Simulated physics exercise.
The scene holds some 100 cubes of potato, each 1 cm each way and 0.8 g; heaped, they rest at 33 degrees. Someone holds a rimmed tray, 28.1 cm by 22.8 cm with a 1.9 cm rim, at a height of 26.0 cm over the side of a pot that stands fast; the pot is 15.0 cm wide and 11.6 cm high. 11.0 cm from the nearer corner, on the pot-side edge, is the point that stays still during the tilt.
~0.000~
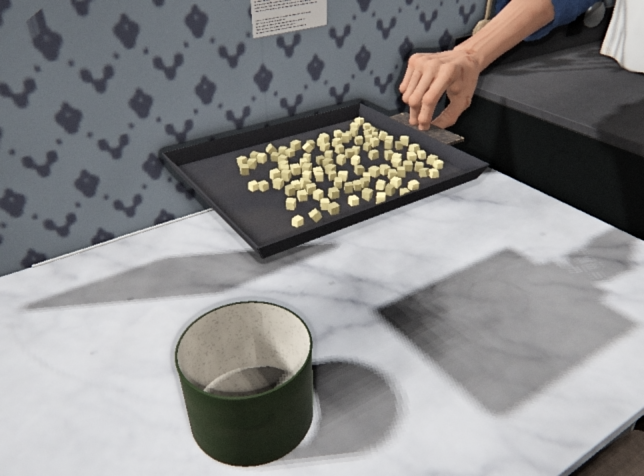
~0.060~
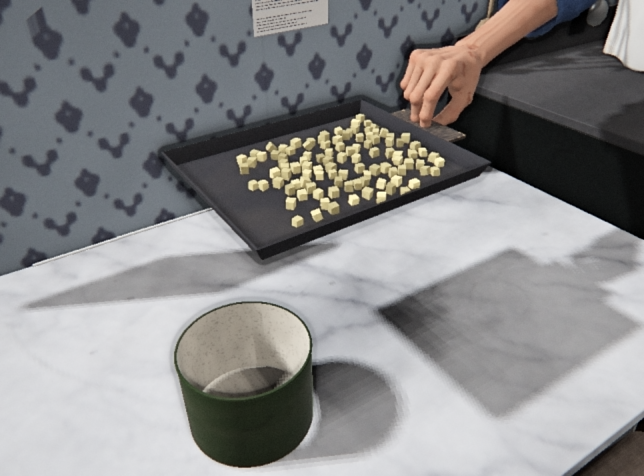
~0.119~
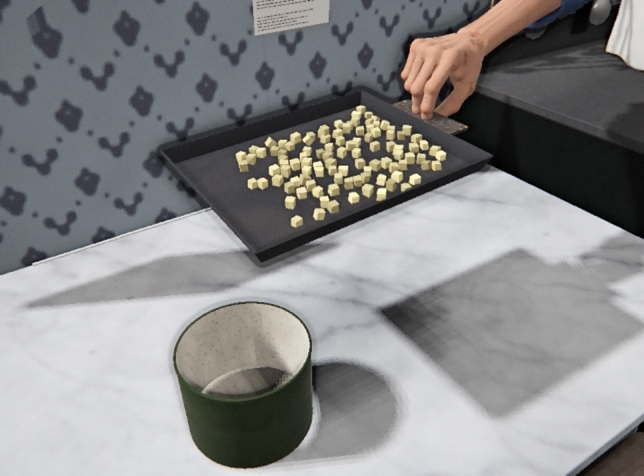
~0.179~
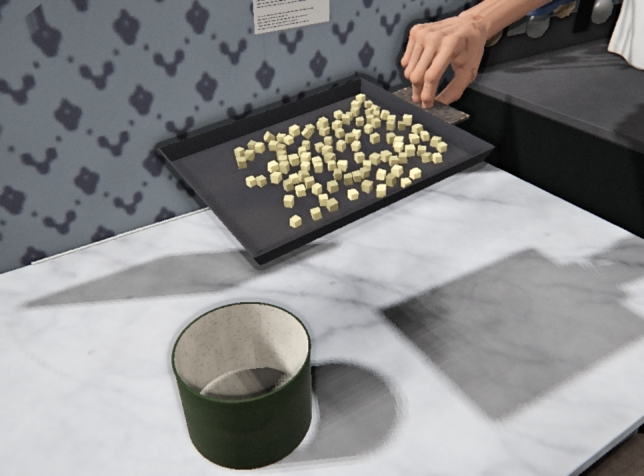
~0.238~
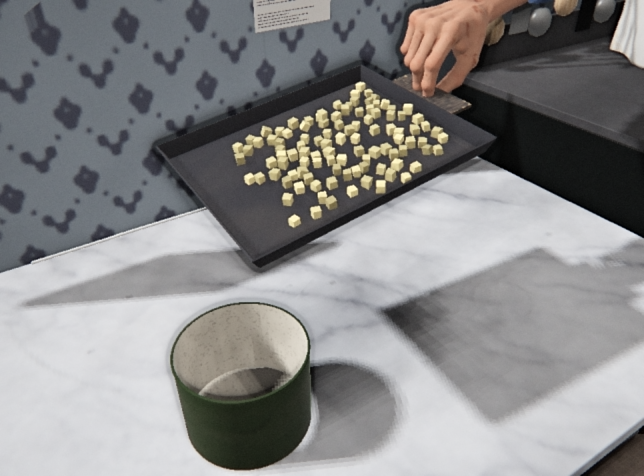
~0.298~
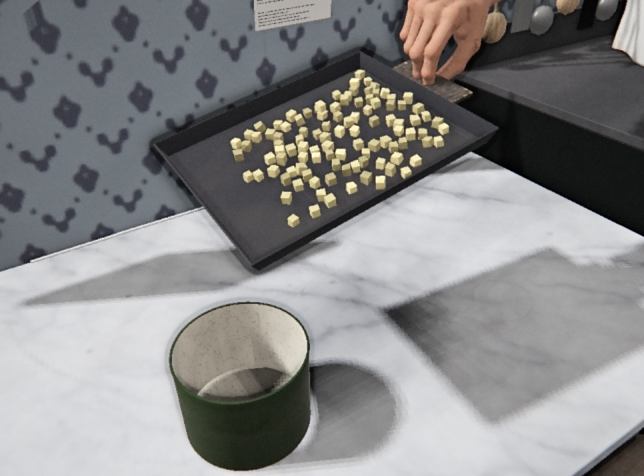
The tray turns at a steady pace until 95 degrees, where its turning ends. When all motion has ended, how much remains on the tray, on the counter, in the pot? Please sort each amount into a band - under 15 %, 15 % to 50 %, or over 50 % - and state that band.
Tray: Under 15 %; counter: 15 % to 50 %; pot: Over 50 %.
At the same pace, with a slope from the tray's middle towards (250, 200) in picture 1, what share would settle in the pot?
Roughly 45 percent of them.
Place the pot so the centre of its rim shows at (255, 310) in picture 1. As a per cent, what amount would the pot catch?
Estimate: ~ 10 %.
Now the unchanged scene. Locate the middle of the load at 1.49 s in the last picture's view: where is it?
Close to pixel (251, 425).
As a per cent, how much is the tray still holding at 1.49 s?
It comes to near 30 per cent.
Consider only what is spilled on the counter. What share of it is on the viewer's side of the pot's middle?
About 90 percent of the spill.
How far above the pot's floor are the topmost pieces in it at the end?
Around 2.0 cm above the floor.
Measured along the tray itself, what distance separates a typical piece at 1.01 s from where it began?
About 15 cm.
After 1.01 s, tilt 51 degrees; the tray holds 90 %, the pot 0 %.
Then, at 1.49 s, tilt 77 degrees; the tray holds 30 %, the pot 35 %.
Then, at 2.03 s, tilt 95 degrees; the tray holds 0 %, the pot 65 %.
At rest (3.0 s), tray 0 %, counter 35 %, pot 65 %.
